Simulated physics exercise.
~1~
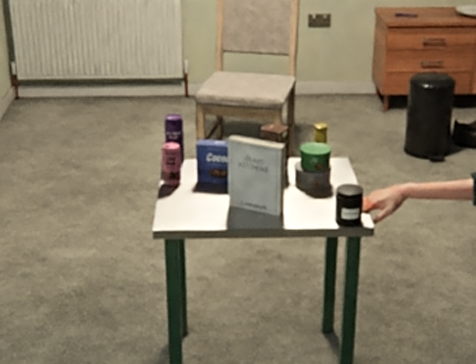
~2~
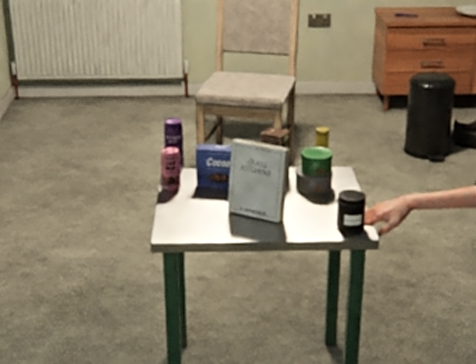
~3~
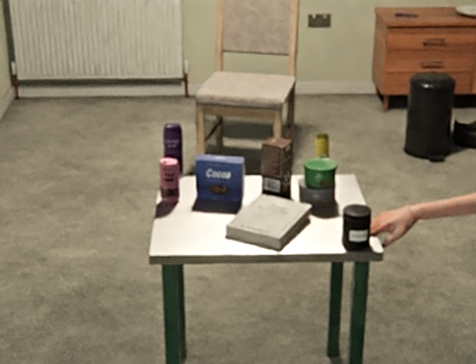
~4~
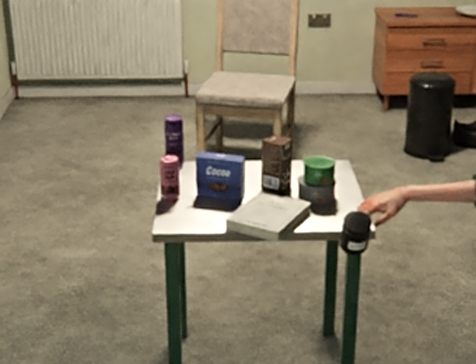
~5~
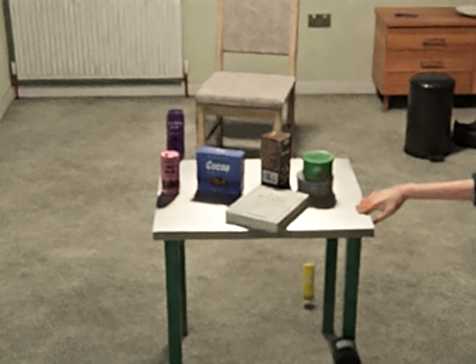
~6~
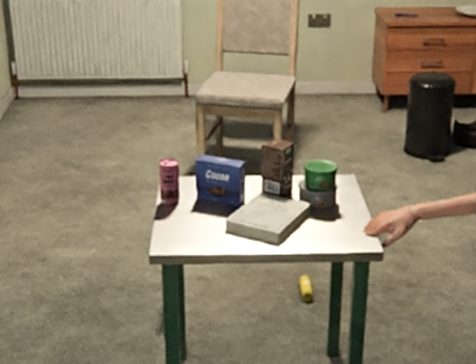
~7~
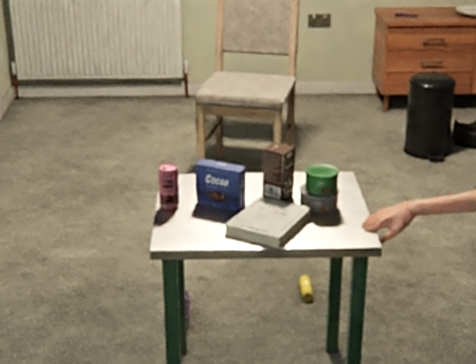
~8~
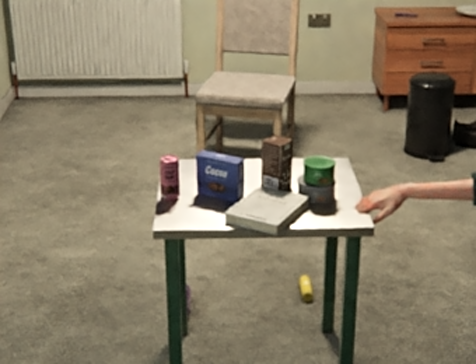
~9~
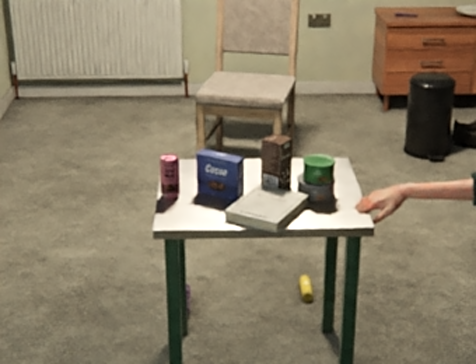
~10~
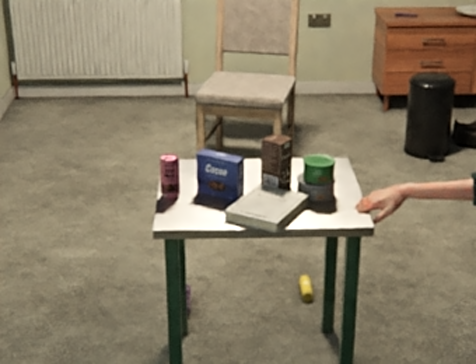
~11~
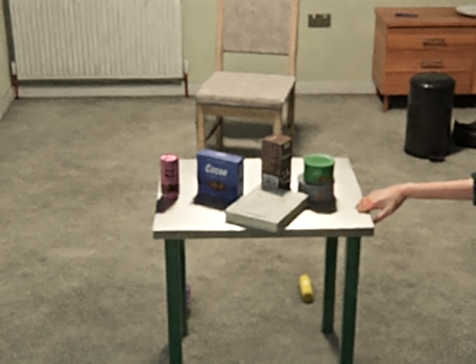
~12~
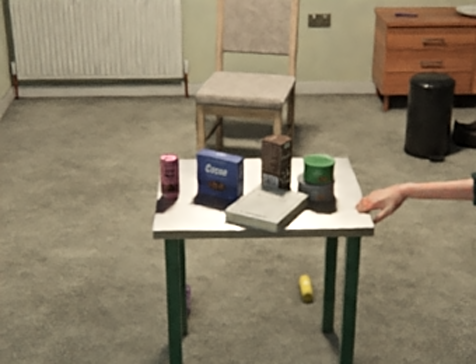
In this clip, a hand at the right jerks a small table of containers back and forth, and a white book topples flat before a black jar, yellow shaker and purple can fall off, while the pink can, blue packet, brown carton and stacked tubs stay upright.
